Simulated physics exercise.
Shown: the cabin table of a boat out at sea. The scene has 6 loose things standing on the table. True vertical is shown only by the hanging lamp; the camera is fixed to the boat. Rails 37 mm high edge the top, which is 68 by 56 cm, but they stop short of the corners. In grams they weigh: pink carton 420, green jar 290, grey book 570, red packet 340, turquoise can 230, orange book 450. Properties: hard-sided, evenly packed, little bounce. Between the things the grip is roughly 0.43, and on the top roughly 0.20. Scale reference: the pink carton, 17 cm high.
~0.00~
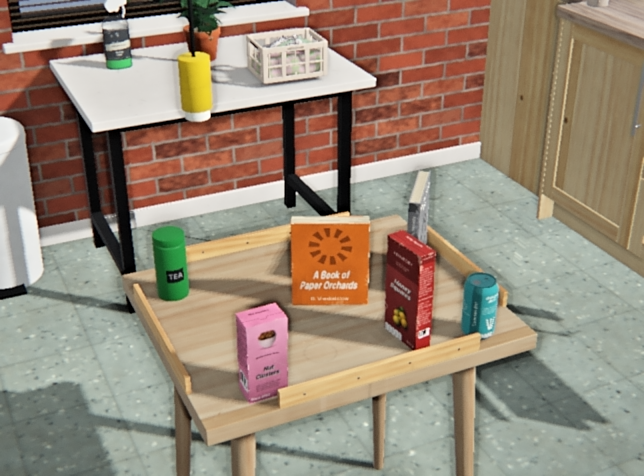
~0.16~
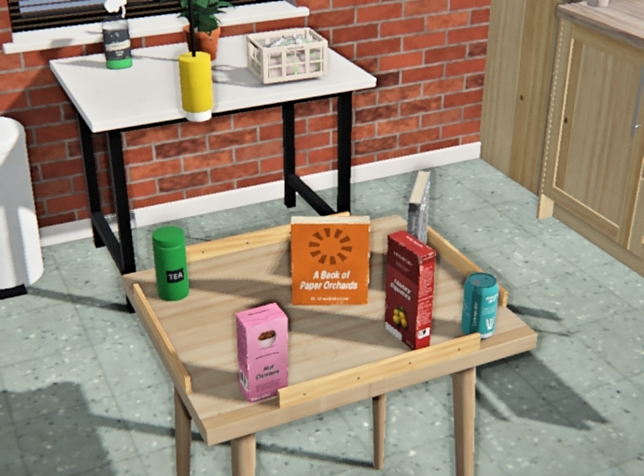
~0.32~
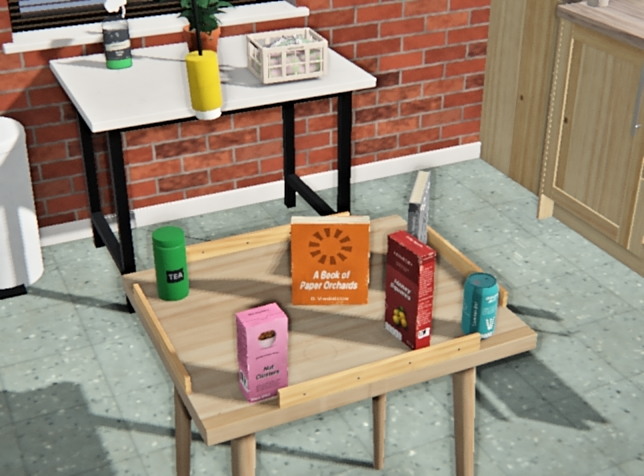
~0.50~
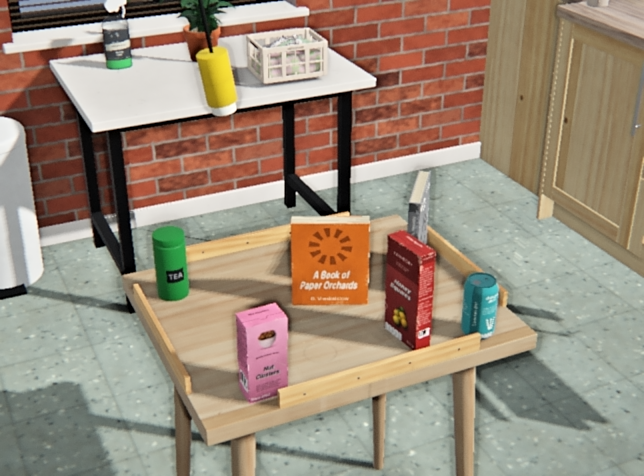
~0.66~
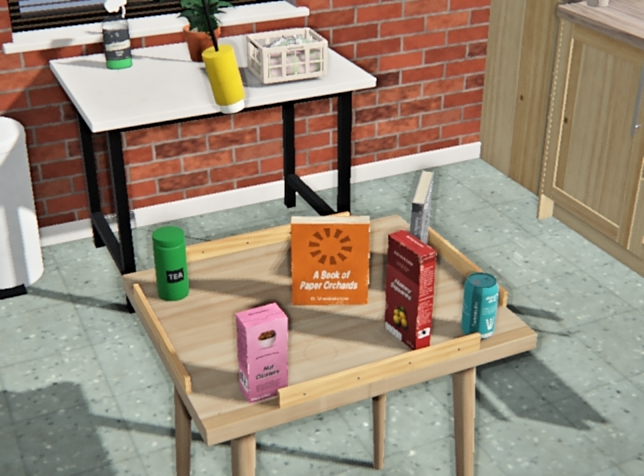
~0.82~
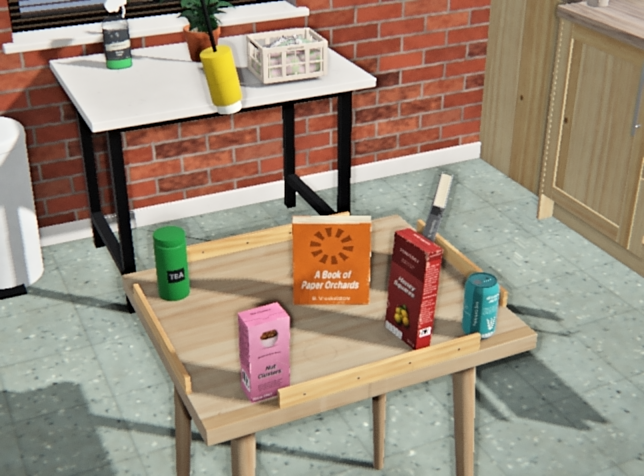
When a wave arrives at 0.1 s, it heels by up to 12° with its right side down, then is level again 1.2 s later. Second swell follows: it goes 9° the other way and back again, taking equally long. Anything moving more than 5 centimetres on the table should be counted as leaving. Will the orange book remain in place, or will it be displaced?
Within the limit.
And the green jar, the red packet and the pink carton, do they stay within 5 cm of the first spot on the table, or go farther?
The green jar holds its spot; the red packet leaves its spot; the pink carton stays put.
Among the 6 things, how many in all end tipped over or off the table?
That gives 2.
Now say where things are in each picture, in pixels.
The first picture shows boat level; orange book (330, 261); pink carton (263, 354).
The second picture shows boat level; grey book (418, 232); red packet (409, 291).
The third picture shows heel 4°, right side down; turquoise can (480, 307); pink carton (263, 354).
The fourth picture shows heel 9°, right side down; green jar (171, 264); grey book (418, 232).
The fifth picture shows heel 12°, right side down; red packet (409, 291); turquoise can (480, 307).
The sixth picture shows heel 11°, right side down; orange book (331, 261); pink carton (265, 353).
After 1.22 s, boat level; grey book now off the table; red packet on its side; turquoise can moved 3 cm.
After 1.42 s, heel 1°, left side down; red packet on its side; turquoise can moved 3 cm.
In the end (3.0 s), off the table, grey book; toppled on the table, red packet; the other 4 under 5 cm from the start. In the last view, orange book near (332, 261).
